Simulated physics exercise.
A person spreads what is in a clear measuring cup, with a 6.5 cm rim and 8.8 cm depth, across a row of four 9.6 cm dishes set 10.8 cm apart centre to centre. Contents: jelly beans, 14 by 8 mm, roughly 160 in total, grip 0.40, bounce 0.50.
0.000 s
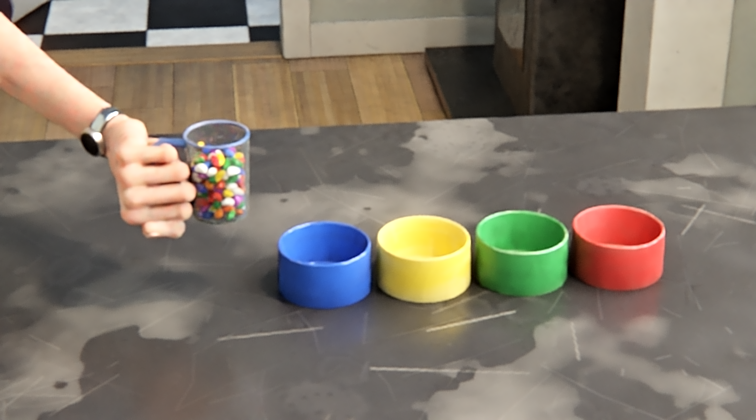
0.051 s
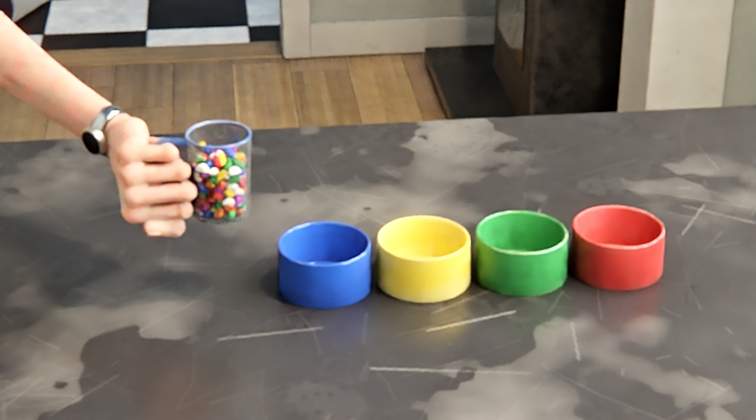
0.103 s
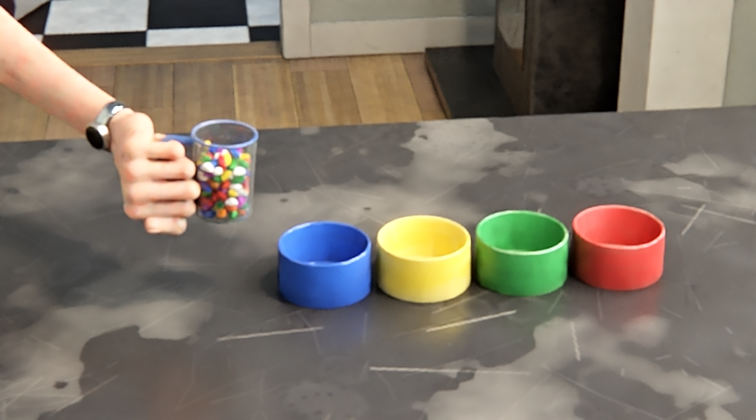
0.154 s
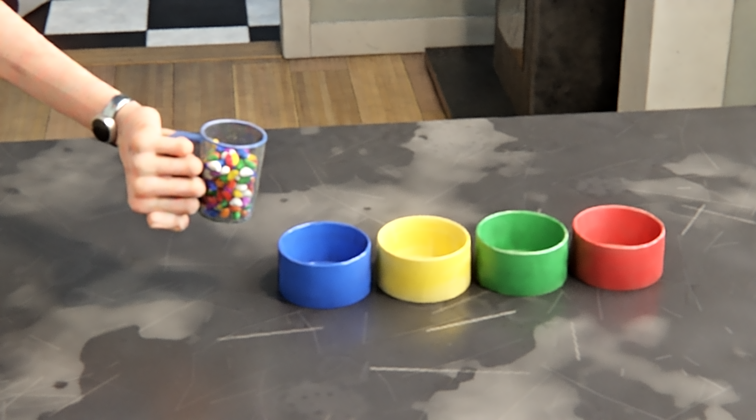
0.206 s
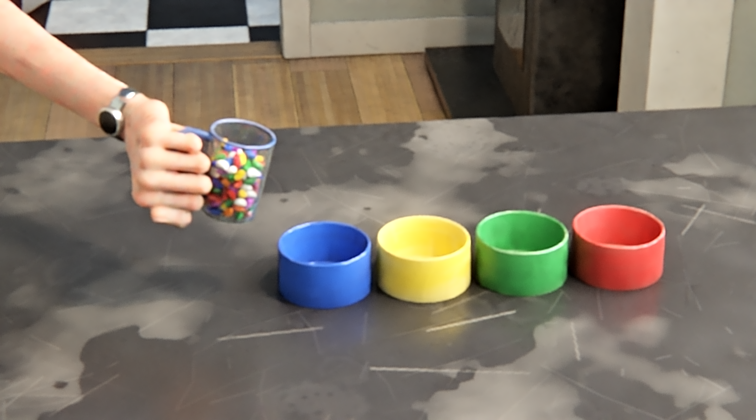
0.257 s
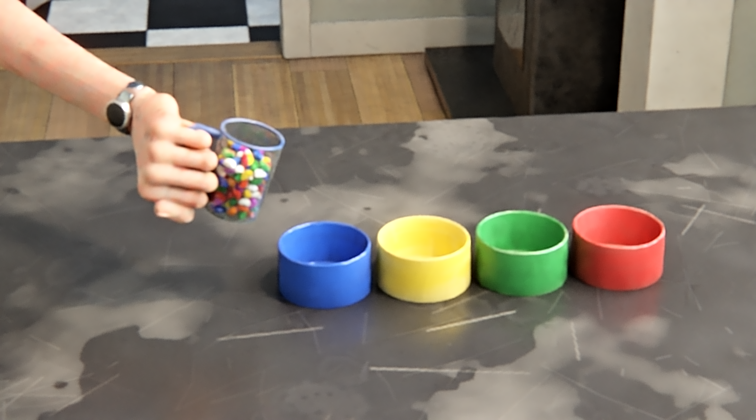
A hand held a clear cup of colourful jelly beans above a dark table, left of a row of blue, yellow, green and red dishes, then moved it slightly right while tilting it rightward.
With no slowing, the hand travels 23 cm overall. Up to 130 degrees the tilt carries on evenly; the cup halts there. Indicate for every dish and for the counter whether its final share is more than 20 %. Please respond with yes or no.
Red no, blue no, green no, yellow yes, counter no.
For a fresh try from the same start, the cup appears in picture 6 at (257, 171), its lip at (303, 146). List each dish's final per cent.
The red dish keeps 0, the blue dish 0, the green dish 40 and the yellow dish 40.
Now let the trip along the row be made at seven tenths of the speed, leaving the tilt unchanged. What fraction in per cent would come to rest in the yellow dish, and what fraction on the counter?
Shares: Yellow 80, counter 20.
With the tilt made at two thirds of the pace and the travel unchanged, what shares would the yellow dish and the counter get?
The yellow dish 0, the counter 10.
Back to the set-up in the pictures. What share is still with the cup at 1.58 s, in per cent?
Roughly 25 per cent, I'd say.
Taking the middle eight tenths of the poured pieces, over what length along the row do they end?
Spread: Around 5 cm.
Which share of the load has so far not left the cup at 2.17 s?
Some 0 %.
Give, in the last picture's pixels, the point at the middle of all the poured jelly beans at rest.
I'd say roughly (434, 260).
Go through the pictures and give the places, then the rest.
The first picture shows cup at (219, 173), tilt 0 degrees, lip at (248, 133), moved 0.0 cm; middle of the pieces at (224, 184); blue dish at (324, 244); yellow dish at (424, 238); green dish at (522, 232); red dish at (619, 227).
The second picture shows cup at (220, 173), tilt 1 degrees, lip at (250, 134), moved 0.1 cm; middle of the pieces at (225, 184).
The third picture shows cup at (224, 173), tilt 4 degrees, lip at (256, 135), moved 0.5 cm; middle of the pieces at (228, 184).
The fourth picture shows cup at (230, 173), tilt 8 degrees, lip at (265, 137), moved 1.1 cm; middle of the pieces at (233, 184).
The fifth picture shows cup at (236, 172), tilt 13 degrees, lip at (274, 139), moved 1.8 cm; middle of the pieces at (238, 184).
The sixth picture shows cup at (242, 172), tilt 17 degrees, lip at (283, 141), moved 2.4 cm; middle of the pieces at (243, 184); blue dish at (324, 244); yellow dish at (424, 238); green dish at (522, 232); red dish at (619, 227). Its pace works out near 85 degrees a second; the hand travels 12 cm a second.
Then, at 1.05 s, tilt 85 degrees; cup holds 100 %.
After 1.58 s, tilt 129 degrees; cup holds 25 %, yellow 75 %.
After 2.17 s, tilt 130 degrees; cup holds 0 %, yellow 100 %.
At rest (2.5 s), red 0 %, blue 0 %, green 0 %, yellow 100 %, counter 0 %.
